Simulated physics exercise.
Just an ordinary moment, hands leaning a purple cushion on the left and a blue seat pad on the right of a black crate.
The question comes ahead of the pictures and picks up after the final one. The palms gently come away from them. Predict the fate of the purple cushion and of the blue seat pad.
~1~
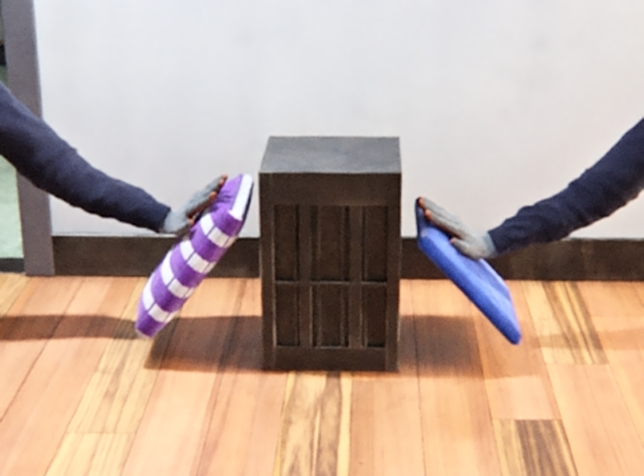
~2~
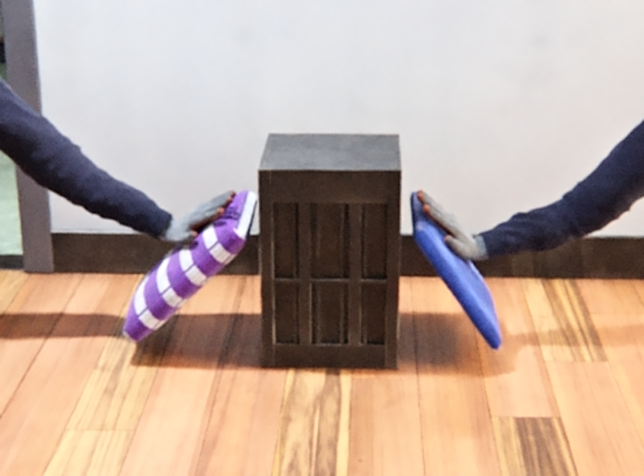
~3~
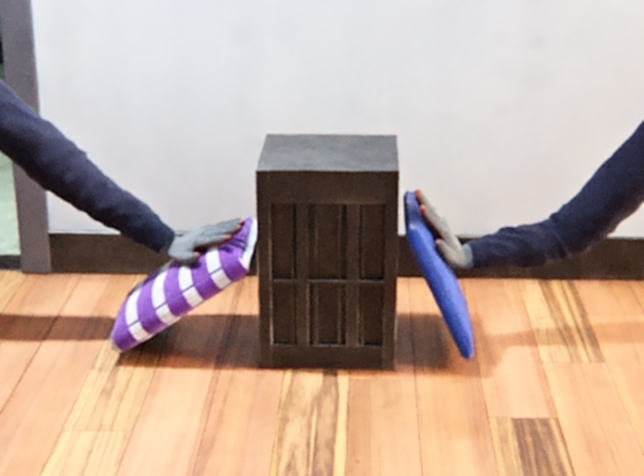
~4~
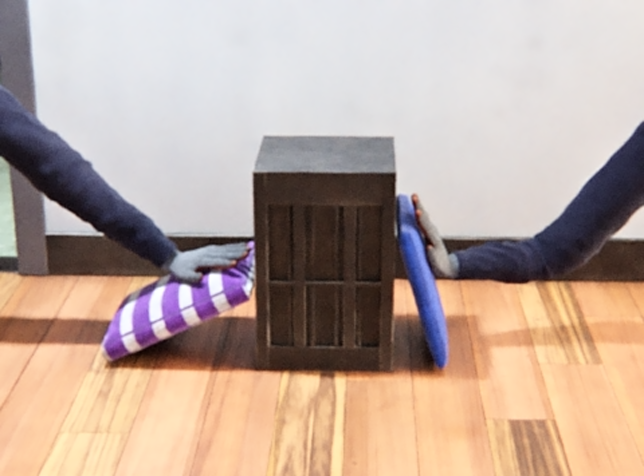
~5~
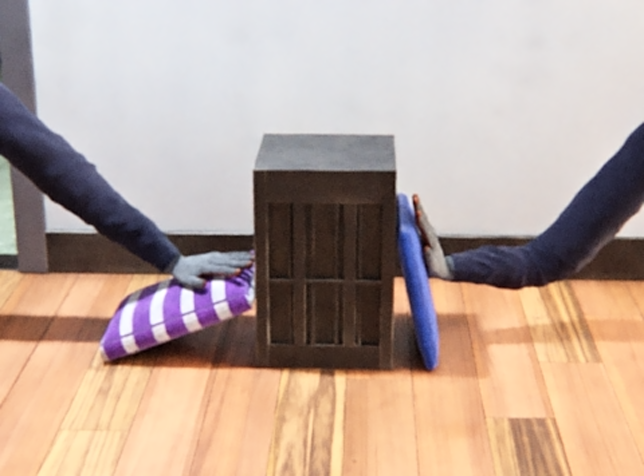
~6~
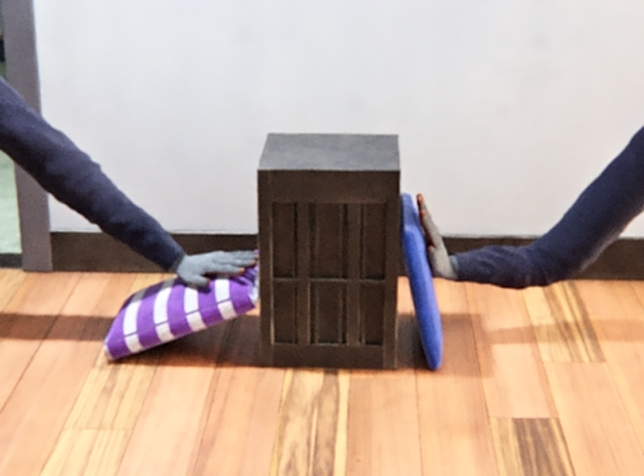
The purple cushion falls down. The blue seat pad remains propped up.
Then, 0.30 s on from there, cushion flat on the floor near (185, 321); seat pad propped as before near (419, 279).
Then, 0.64 s on from there, cushion flat on the floor near (186, 323); seat pad propped as before near (419, 279).
In the end, cushion flat on the floor near (186, 323); seat pad propped as before near (419, 279). The purple cushion slips and lies down and the blue seat pad holds its lean.
